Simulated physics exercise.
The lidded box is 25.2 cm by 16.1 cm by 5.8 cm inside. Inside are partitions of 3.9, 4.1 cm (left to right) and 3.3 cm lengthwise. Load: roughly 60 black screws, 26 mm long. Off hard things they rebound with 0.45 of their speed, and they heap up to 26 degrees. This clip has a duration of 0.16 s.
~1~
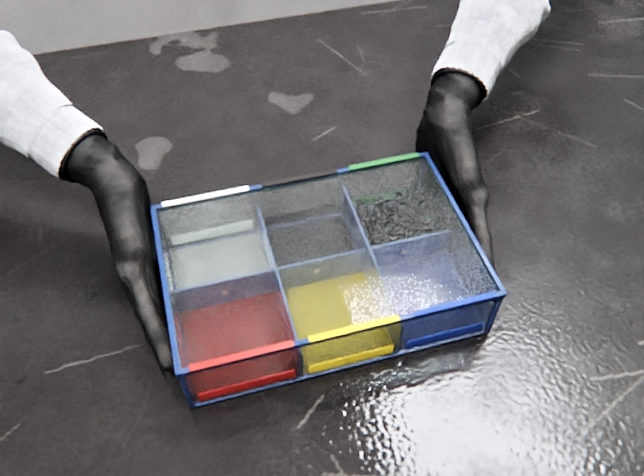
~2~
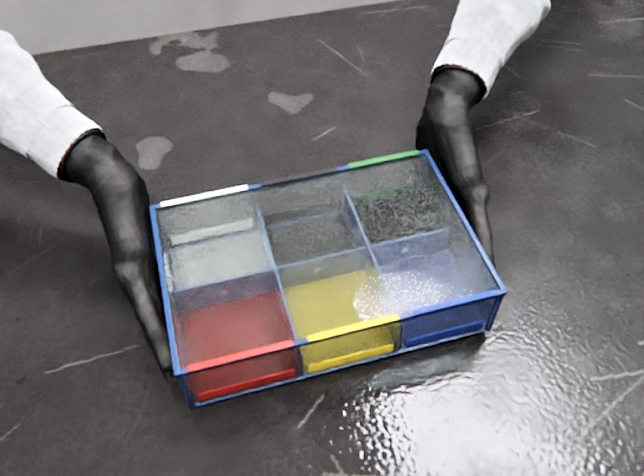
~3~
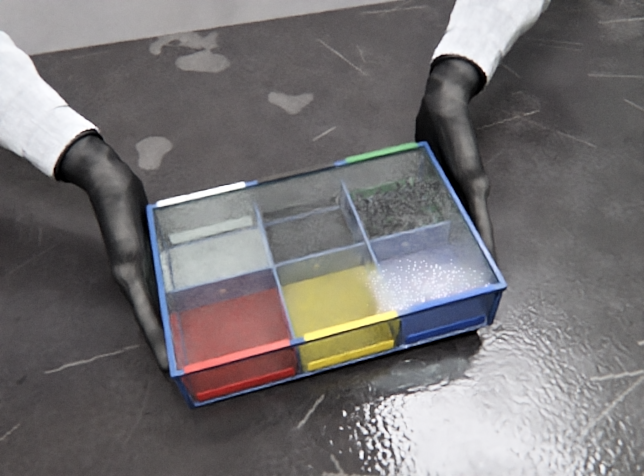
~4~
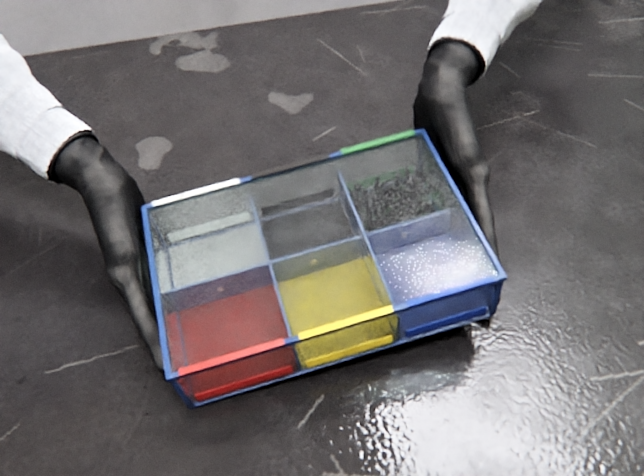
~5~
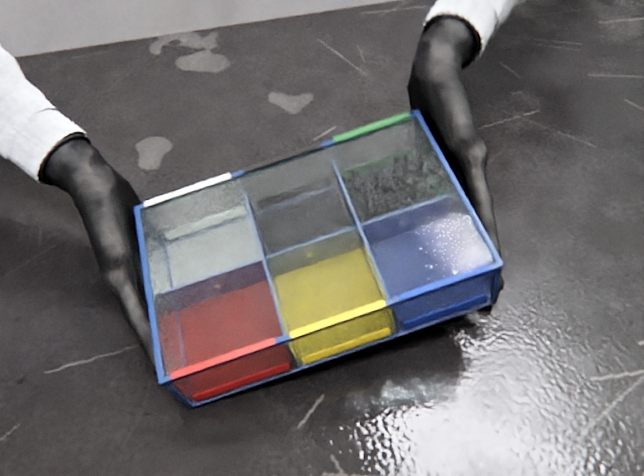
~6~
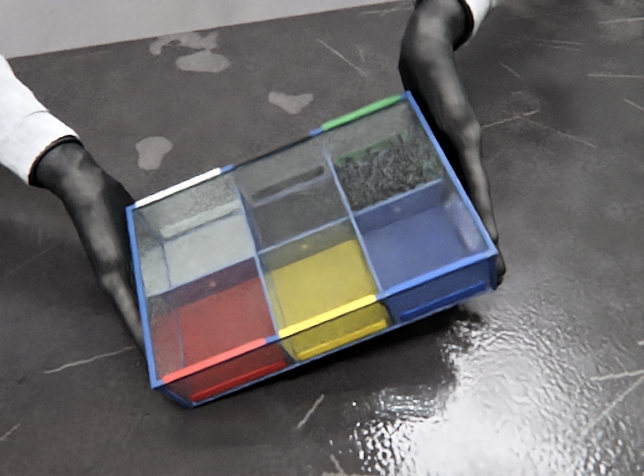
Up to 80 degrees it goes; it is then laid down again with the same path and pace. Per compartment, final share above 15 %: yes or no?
Red compartment no; blue compartment no; green compartment yes; yellow compartment no; white compartment no; black compartment no.
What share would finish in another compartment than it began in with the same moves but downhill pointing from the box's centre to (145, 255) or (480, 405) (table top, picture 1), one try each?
Around 10 % for the first direction, around 25 % for the second.
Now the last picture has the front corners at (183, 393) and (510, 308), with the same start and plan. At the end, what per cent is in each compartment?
Each compartment ends with this per cent: Red 0, blue 45, green 55, yellow 0, white 0 and black 0.
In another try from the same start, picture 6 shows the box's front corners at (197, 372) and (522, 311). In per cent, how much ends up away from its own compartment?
That gives some 35 per cent.
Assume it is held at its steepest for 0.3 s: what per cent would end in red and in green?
Then, in per cent: Red 15, green 75.
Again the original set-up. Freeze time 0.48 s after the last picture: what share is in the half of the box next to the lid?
I'd put it at some 70 percent.
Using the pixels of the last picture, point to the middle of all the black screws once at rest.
(370, 241) or so.
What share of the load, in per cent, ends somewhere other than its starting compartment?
25 per cent, roughly.
Then, 0.48 s after the last picture, tilt 79 degrees; green 90 %, black 10 %.
Then, 0.80 s after the last picture, tilt 33 degrees; red 5 %, blue 5 %, green 75 %, yellow 5 %, white 5 %, black 10 %.
Then, 1.21 s after the last picture, tilt 0 degrees; red 5 %, blue 5 %, green 75 %, yellow 5 %, white 5 %, black 10 %.
In the end, red 5 %, blue 5 %, green 75 %, yellow 5 %, white 5 %, black 10 %.
